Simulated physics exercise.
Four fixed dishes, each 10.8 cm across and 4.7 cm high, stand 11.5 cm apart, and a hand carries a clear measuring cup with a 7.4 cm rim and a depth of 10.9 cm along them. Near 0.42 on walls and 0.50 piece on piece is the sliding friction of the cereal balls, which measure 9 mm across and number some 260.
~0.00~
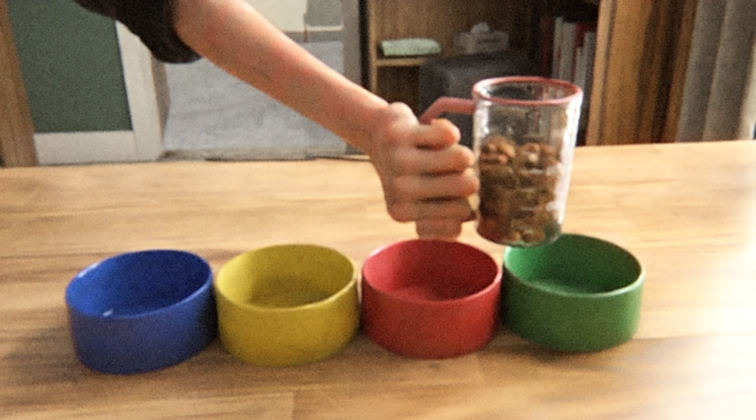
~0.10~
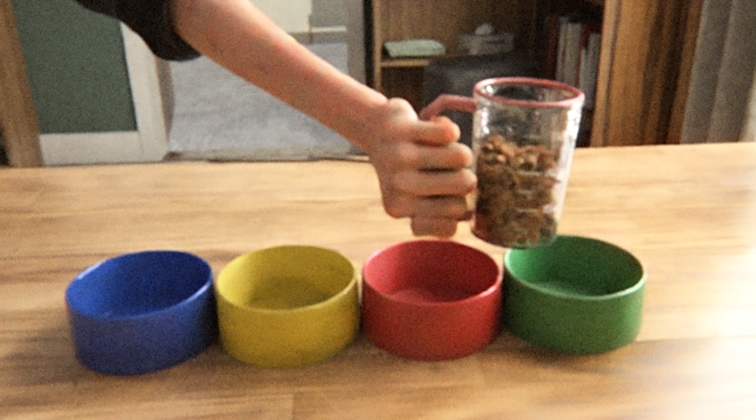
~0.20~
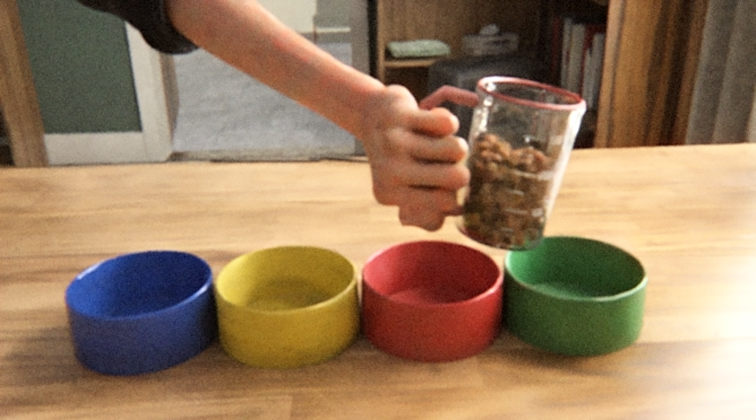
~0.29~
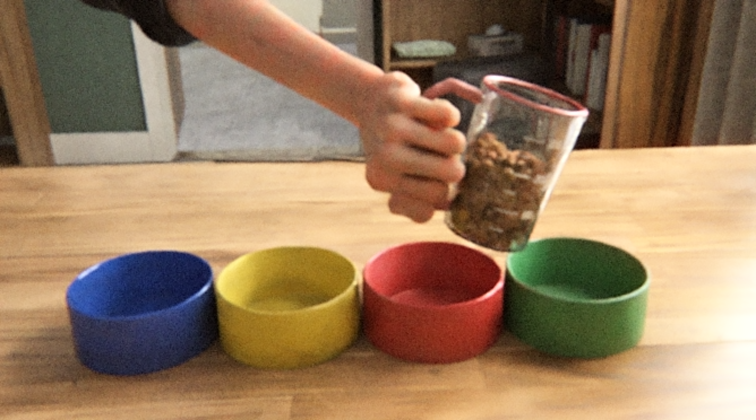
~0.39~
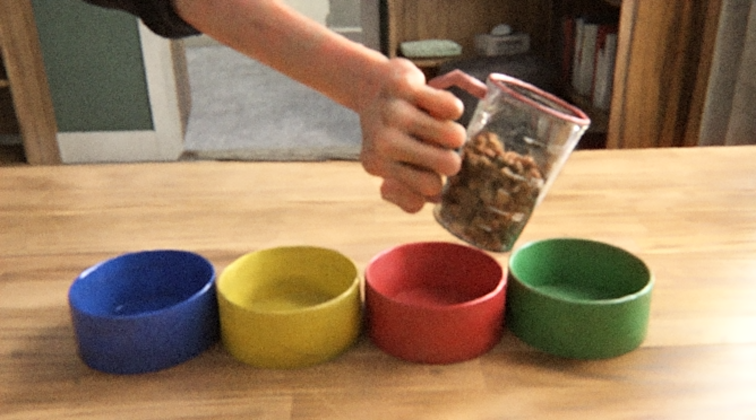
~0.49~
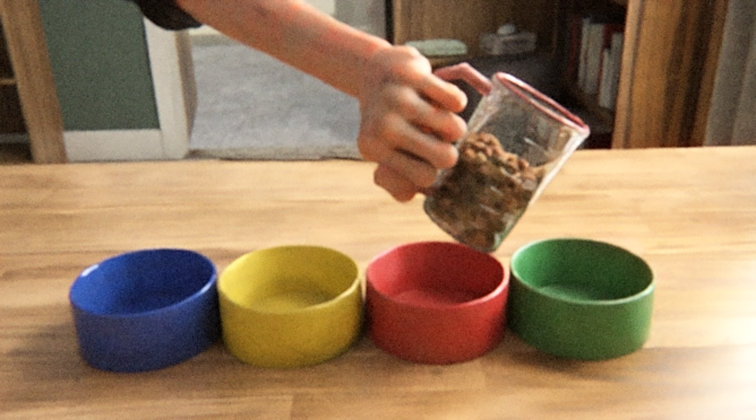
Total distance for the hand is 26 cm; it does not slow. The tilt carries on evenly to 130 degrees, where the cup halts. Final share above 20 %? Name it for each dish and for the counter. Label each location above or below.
Labels - red: Above, blue: Below, green: Below, yellow: Below, counter: Below.
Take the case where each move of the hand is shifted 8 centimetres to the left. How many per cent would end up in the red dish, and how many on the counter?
Then the red dish would get 60 and the counter 10.
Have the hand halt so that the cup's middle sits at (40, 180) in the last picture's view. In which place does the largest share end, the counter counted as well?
Red.
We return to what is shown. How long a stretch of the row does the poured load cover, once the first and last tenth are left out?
Close to 7 centimetres along the dishes.
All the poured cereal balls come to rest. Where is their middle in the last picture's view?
Near (453, 303).
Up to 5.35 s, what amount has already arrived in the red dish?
I'd say close to 90 per cent at that point.
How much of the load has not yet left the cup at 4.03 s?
Around 0 per cent of the load.
After 2.61 s, tilt 130 degrees; cup holds 0 %, red 90 %, green 5 %.
After 4.03 s, tilt 130 degrees; cup holds 0 %, red 90 %, green 5 %.
After 5.35 s, tilt 130 degrees; cup holds 0 %, red 90 %, green 5 %.
At rest (5.7 s), red 90 %, blue 0 %, green 5 %, yellow 0 %, counter 5 %.
